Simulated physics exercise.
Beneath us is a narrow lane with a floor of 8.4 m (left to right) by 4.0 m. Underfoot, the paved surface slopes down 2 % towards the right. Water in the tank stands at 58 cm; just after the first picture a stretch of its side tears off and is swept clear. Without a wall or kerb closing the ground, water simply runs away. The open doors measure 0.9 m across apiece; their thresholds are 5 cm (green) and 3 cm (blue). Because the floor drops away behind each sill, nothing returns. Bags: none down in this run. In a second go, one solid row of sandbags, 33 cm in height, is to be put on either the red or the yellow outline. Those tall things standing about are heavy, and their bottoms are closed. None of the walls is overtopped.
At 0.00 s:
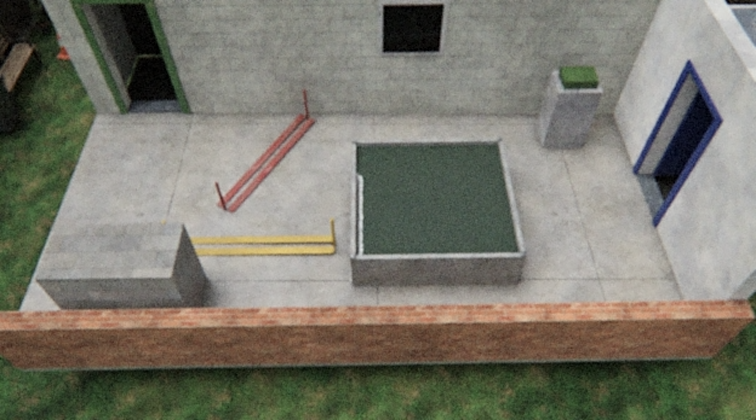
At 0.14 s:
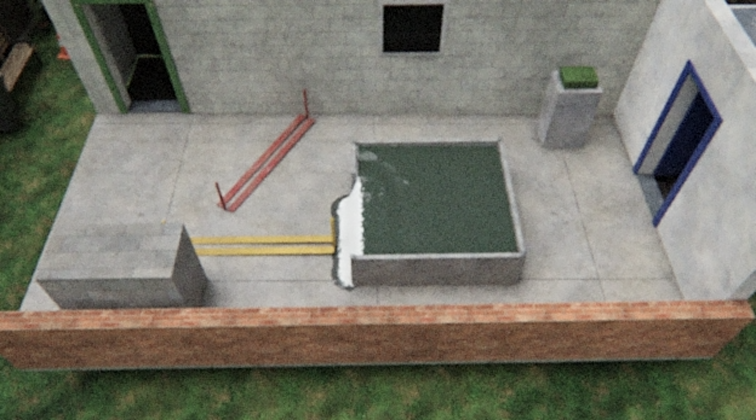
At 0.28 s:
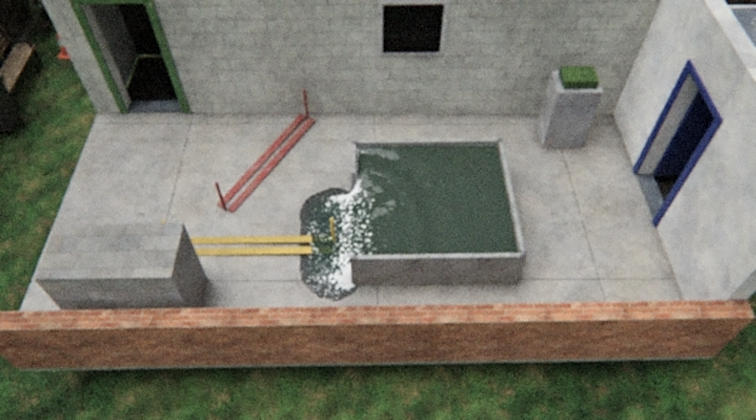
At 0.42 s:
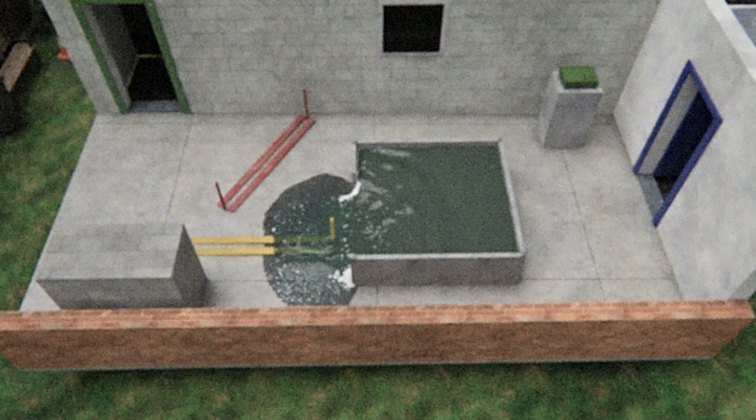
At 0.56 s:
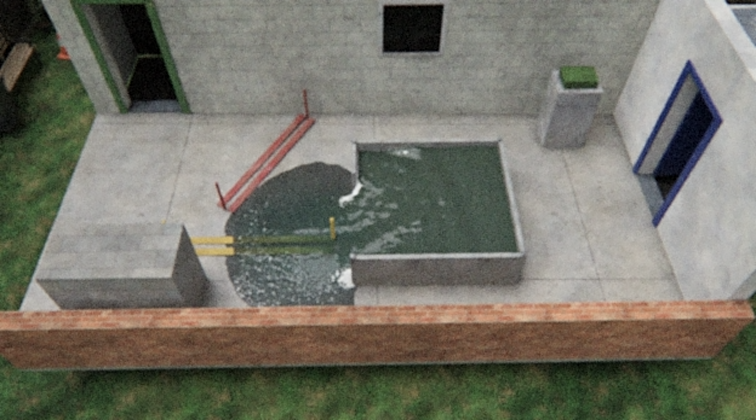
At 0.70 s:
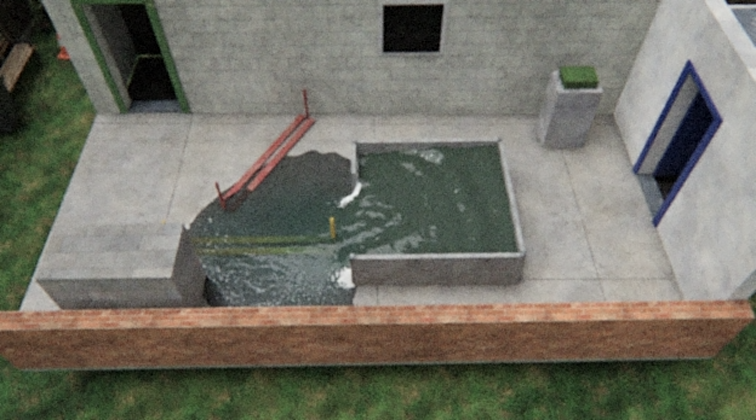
Water pours through a gap in the left side of a raised tank in a walled concrete yard, foaming at first, then spreads leftward across the floor, covering the yellow outline and reaching the red one and a grey block.
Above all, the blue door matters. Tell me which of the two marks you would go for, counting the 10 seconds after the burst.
I would go for the yellow one.
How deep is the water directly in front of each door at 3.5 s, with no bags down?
In centimetres, green: 8; blue: 0.
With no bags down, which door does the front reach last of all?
That would be the blue door.
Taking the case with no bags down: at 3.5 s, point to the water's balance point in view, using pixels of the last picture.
The water's centre sits about at (330, 229).
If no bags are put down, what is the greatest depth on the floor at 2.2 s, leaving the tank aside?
32 cm.
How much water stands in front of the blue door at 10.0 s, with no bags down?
3.5 cm.
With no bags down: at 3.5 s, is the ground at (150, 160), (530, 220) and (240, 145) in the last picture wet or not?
One by one, I'd say swamped, spared and swamped.
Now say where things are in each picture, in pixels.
In the first picture, still water, 58 cm deep, in the tank at (432, 197).
In the second picture, the front is at (347, 200), 0.7 m from the gap at (356, 233); 0.3 m2 of floor is under water; 58 cm left at the back of the tank.
In the third picture, the front is at (315, 200), 1.0 m from the gap at (356, 234); 1.1 m2 of floor is under water; 58 cm left at the back of the tank.
In the fourth picture, the front is at (273, 213), 1.3 m from the gap at (357, 234); 2.2 m2 of floor is under water; 58 cm left at the back of the tank.
In the fifth picture, the front is at (234, 220), 1.8 m from the gap at (357, 235); 3.5 m2 of floor is under water; 58 cm left at the back of the tank.
In the sixth picture, the front is at (194, 230), 2.3 m from the gap at (357, 234); 5.0 m2 of floor is under water; 57 cm left at the back of the tank.
After 1.4 s water covers 35 % of the floor and is deepest (34 cm) near (208, 322) in the run without bags; in at the blue door, 0 L with no bags, 0 L with the row on red, 0 L on yellow.
After 2.2 s water covers 45 % of the floor and is deepest (32 cm) near (240, 296) in the run without bags; in at the blue door, 0 L with no bags, 0 L with the row on red, 0 L on yellow.
After 3.5 s water covers 50 % of the floor and is deepest (18 cm) near (249, 334) in the run without bags; in at the blue door, 0 L with no bags, 0 L with the row on red, 0 L on yellow.
After 6.0 s water covers 65 % of the floor and is deepest (14 cm) near (688, 331) in the run without bags; in at the blue door, 0 L with no bags, 0 L with the row on red, 0 L on yellow.
After 10.0 s water covers 90 % of the floor and is deepest (10 cm) near (688, 331) in the run without bags; in at the blue door, 0 L with no bags, 31 L with the row on red, 1 L on yellow.
